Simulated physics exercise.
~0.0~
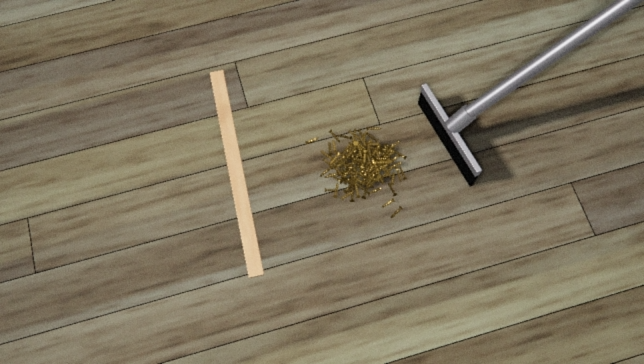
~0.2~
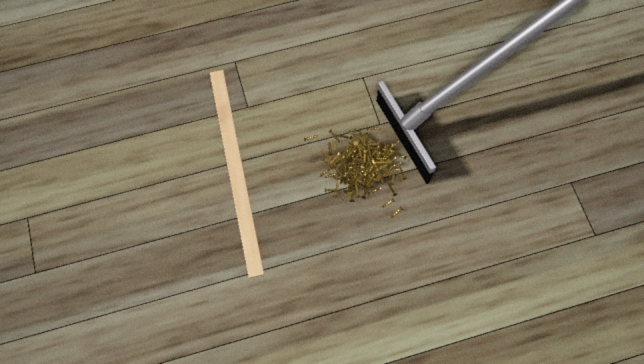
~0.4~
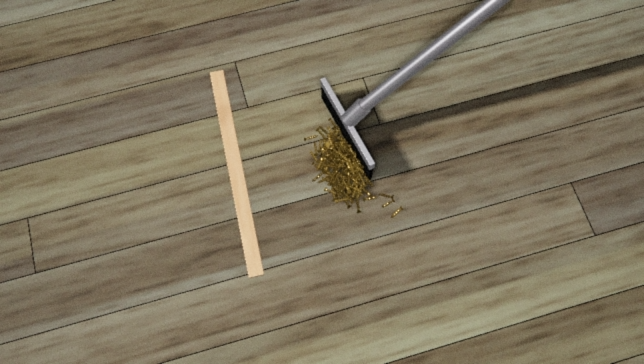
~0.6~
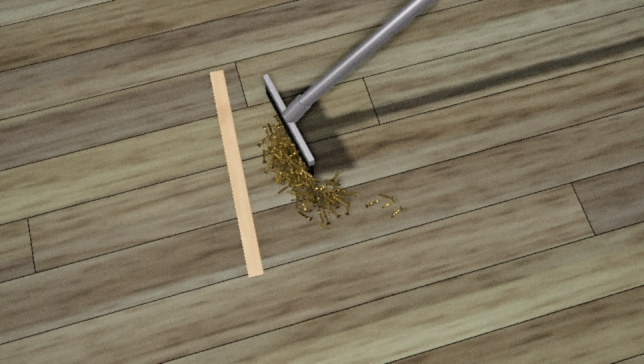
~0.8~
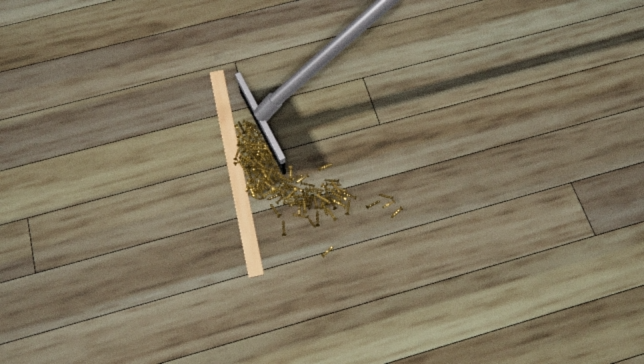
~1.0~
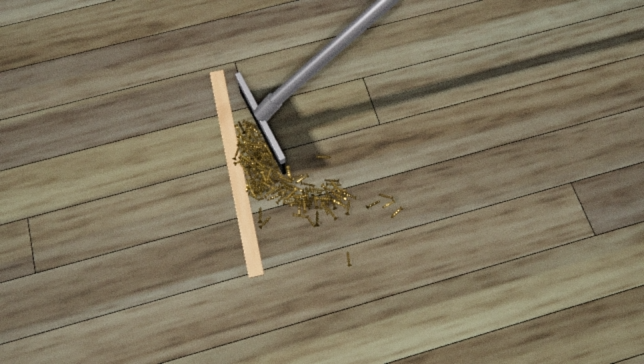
A squeegee pushes spilt brass-coloured screws left against a fixed wooden strip, then stops.
